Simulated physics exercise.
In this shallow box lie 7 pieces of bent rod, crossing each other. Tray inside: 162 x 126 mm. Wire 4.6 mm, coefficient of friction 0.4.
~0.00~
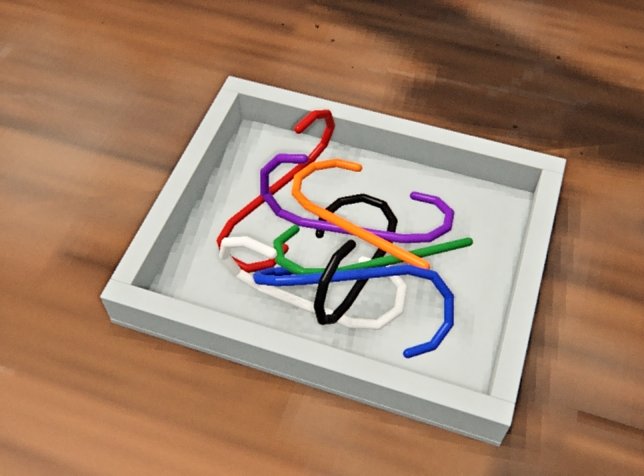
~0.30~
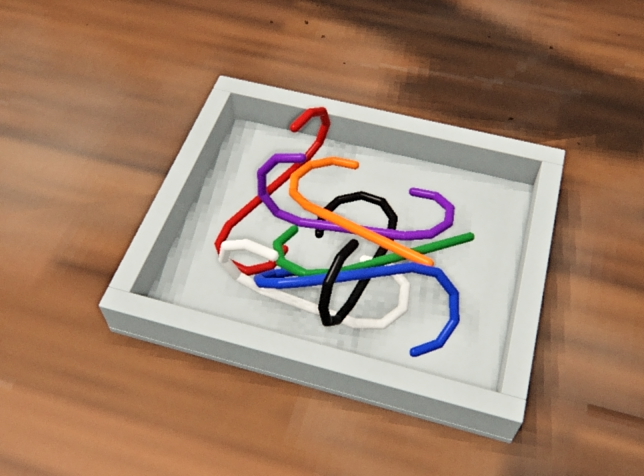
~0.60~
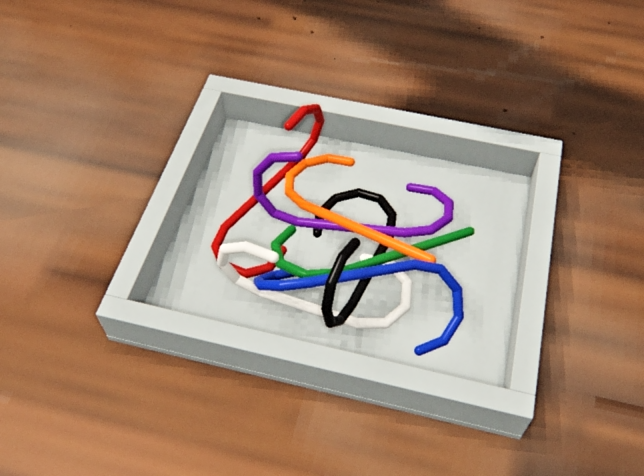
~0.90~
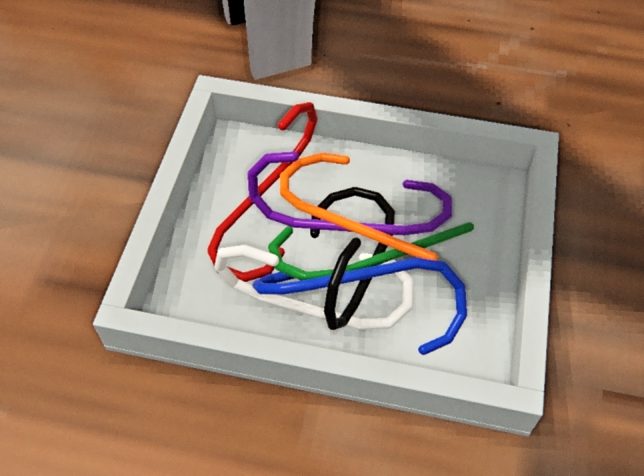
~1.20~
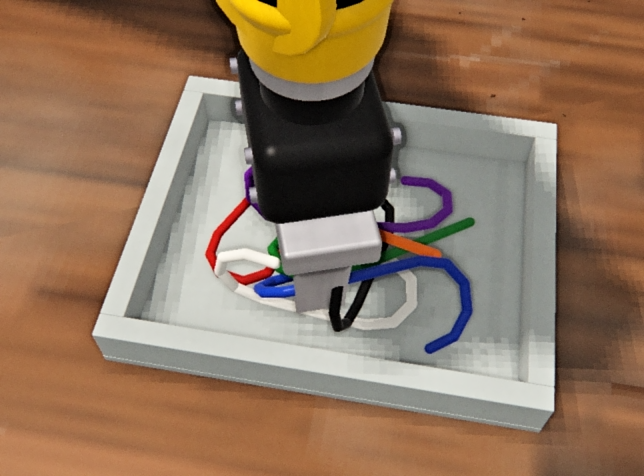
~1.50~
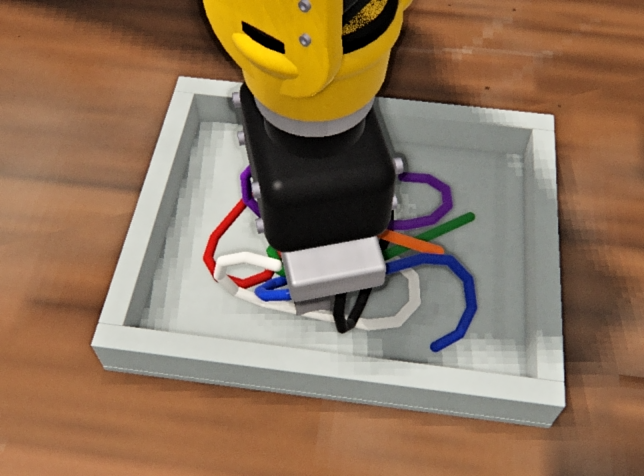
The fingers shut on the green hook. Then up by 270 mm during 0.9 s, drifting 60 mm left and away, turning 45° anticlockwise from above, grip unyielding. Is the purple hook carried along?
Purple hook: Remains below.
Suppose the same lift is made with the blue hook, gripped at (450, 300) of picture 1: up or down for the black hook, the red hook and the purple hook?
Black hook up, red hook down, purple hook down.
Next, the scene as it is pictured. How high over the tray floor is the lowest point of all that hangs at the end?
About 270 mm.
By 1.77 s, lowest point more than 20 mm over the tray floor, green hook 58 mm.
By 2.00 s, lowest point more than 20 mm over the tray floor, green hook 158 mm.
By 2.40 s, lowest point more than 20 mm over the tray floor, green hook 272 mm.
Finally, hanging green hook 272 mm; the other 6 are down.
